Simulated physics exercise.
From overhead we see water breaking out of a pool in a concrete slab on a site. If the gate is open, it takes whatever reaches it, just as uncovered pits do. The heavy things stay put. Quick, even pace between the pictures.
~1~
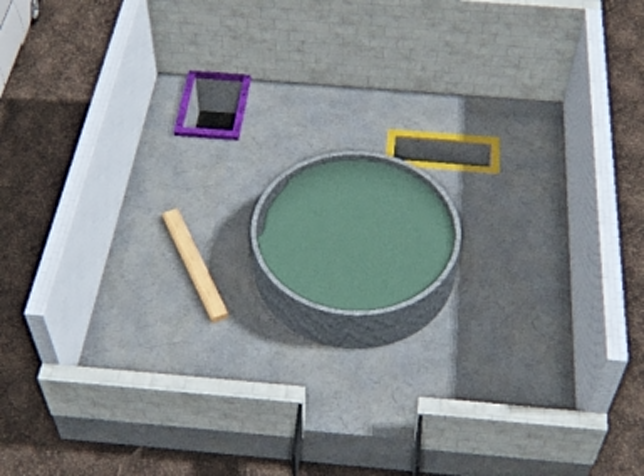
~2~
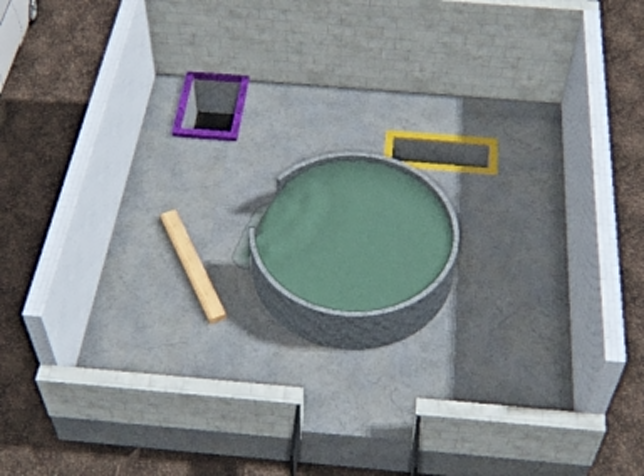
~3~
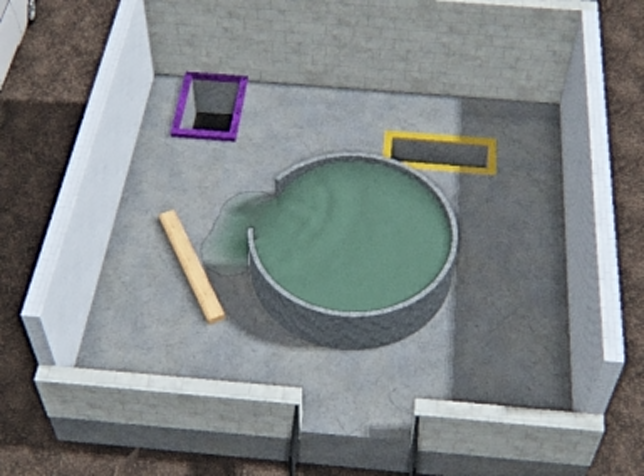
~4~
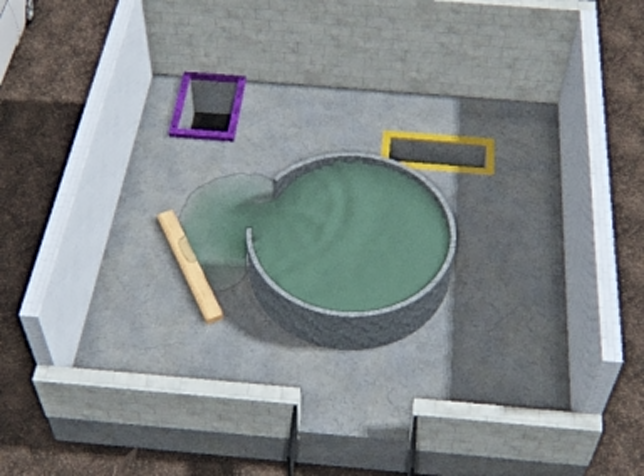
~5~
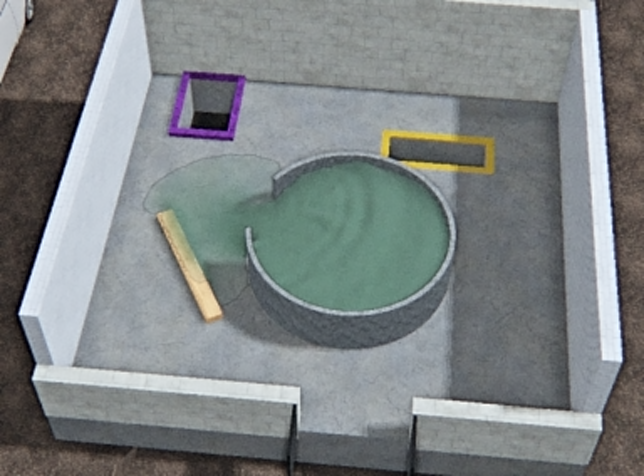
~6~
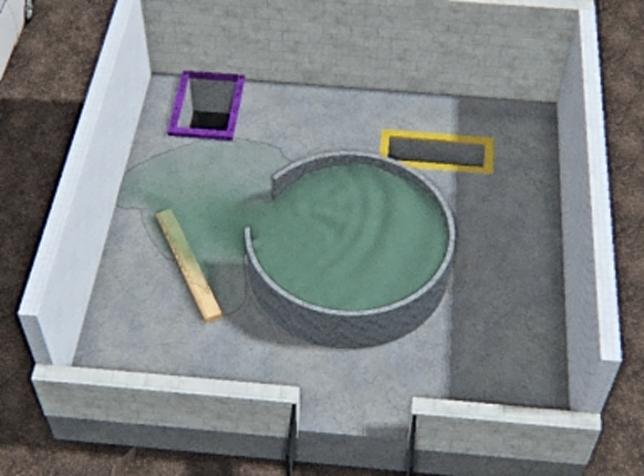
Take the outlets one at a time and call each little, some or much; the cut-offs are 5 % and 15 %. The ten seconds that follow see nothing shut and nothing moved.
In order: The gate catches little; the yellow pit catches little; the purple pit catches much.
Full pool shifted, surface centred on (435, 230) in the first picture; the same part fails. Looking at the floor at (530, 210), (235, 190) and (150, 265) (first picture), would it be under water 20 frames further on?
Okay, first one high and dry, second one got wet, last one got wet.
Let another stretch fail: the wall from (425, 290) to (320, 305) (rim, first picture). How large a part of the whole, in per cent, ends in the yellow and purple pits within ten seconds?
Result - yellow: 10 %; purple: 0 %.
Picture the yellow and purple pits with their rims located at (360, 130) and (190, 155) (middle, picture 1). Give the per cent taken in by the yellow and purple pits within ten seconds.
Yellow 8 %; purple 20 %.
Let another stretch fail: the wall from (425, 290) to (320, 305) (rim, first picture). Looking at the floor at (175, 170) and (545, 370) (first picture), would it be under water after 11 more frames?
Unsoaked, then soaked.
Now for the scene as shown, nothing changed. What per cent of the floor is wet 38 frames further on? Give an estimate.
About 65 per cent.
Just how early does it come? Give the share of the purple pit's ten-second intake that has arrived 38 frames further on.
Around 70 in a hundred.
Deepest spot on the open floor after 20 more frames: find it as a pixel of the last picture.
Pointing at (145, 100).
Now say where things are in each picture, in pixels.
In the first frame, the round tank at (356, 232) is whole and still.
In the second frame, water pours out at (263, 226) and has run to a hidden place.
In the third frame, the front is at (240, 198), out from the gap at (262, 228).
In the fourth frame, water pours out at (260, 229) and has run to (197, 195).
In the fifth frame, water pours out at (260, 228) and has run to (155, 191).
In the sixth frame, water pours out at (259, 228) and has run to (123, 182).
A moment on, water covers 25 % of the floor; the gate 0 %, the yellow pit 0 %, the purple pit 0 %.
Next, water covers 30 % of the floor; the gate 0 %, the yellow pit 0 %, the purple pit 2 %.
Then, water covers 40 % of the floor; the gate 0 %, the yellow pit 0 %, the purple pit 11 %.
Later, water covers 65 % of the floor; the gate 0 %, the yellow pit 0 %, the purple pit 24 %.
In the end, water covers 95 % of the floor; the gate 2 %, the yellow pit 1 %, the purple pit 33 %.
